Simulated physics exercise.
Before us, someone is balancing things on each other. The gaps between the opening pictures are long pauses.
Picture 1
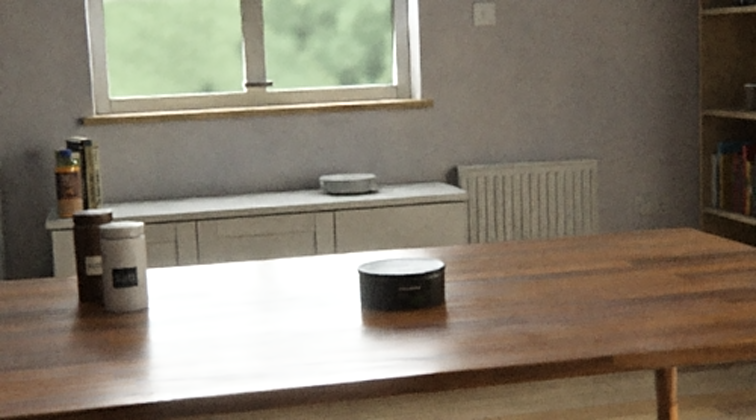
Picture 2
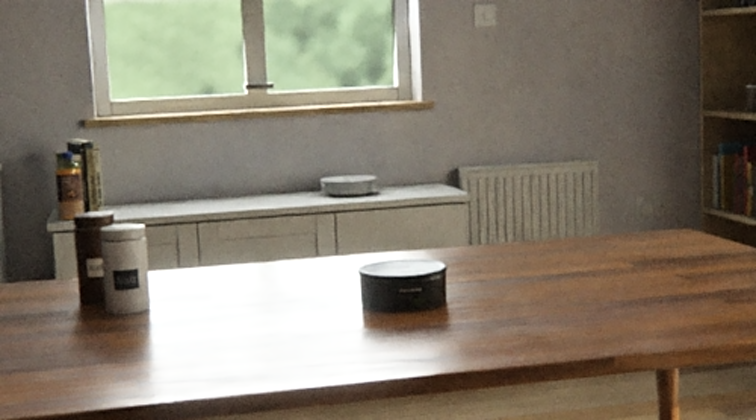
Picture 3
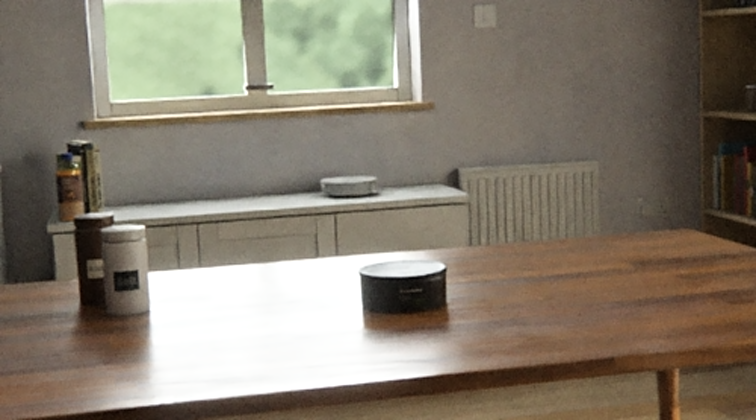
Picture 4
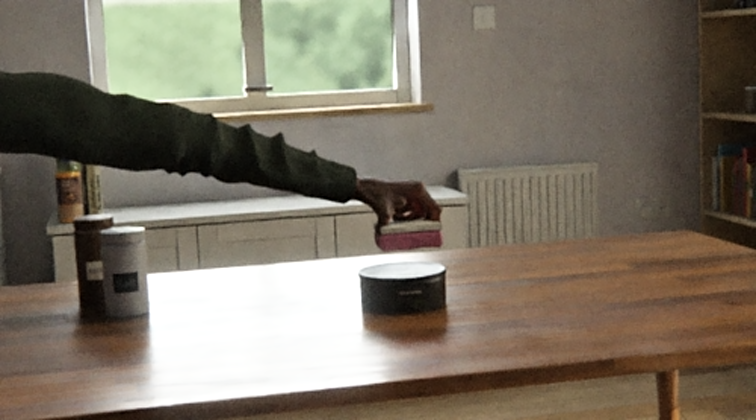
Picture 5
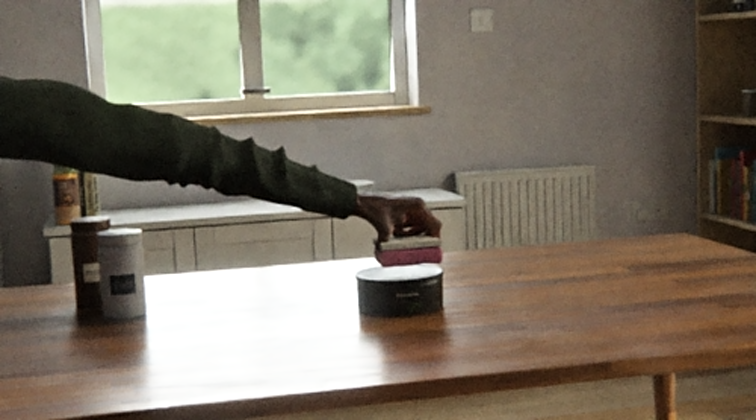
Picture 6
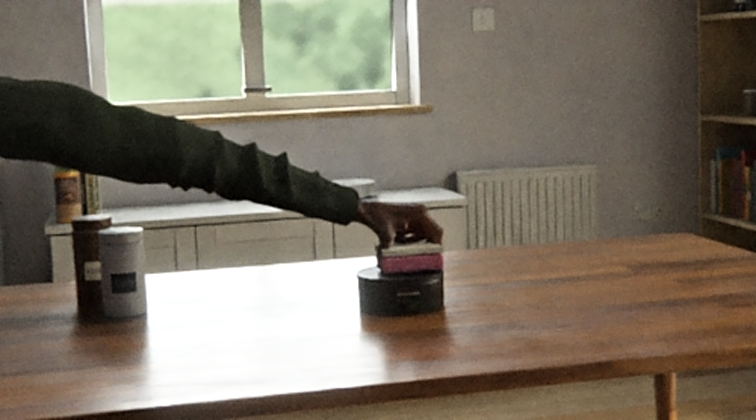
On a wooden table by a window, two jars and a black tub sat still for a while, then an arm reached in from the left and lowered a pink sponge onto the tub.
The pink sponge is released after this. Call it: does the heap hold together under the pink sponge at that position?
It holds together.
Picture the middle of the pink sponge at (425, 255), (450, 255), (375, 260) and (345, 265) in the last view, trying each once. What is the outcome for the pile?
Stays standing, topples over, stays standing, topples over.
Then, 0.50 s after the last picture, nothing has stirred.
Then, 1.30 s after the last picture, pink sponge resting near (409, 258).
At rest, all 4 in place. Seen from the same camera at the end, pink sponge near (409, 258). The pile stays up.
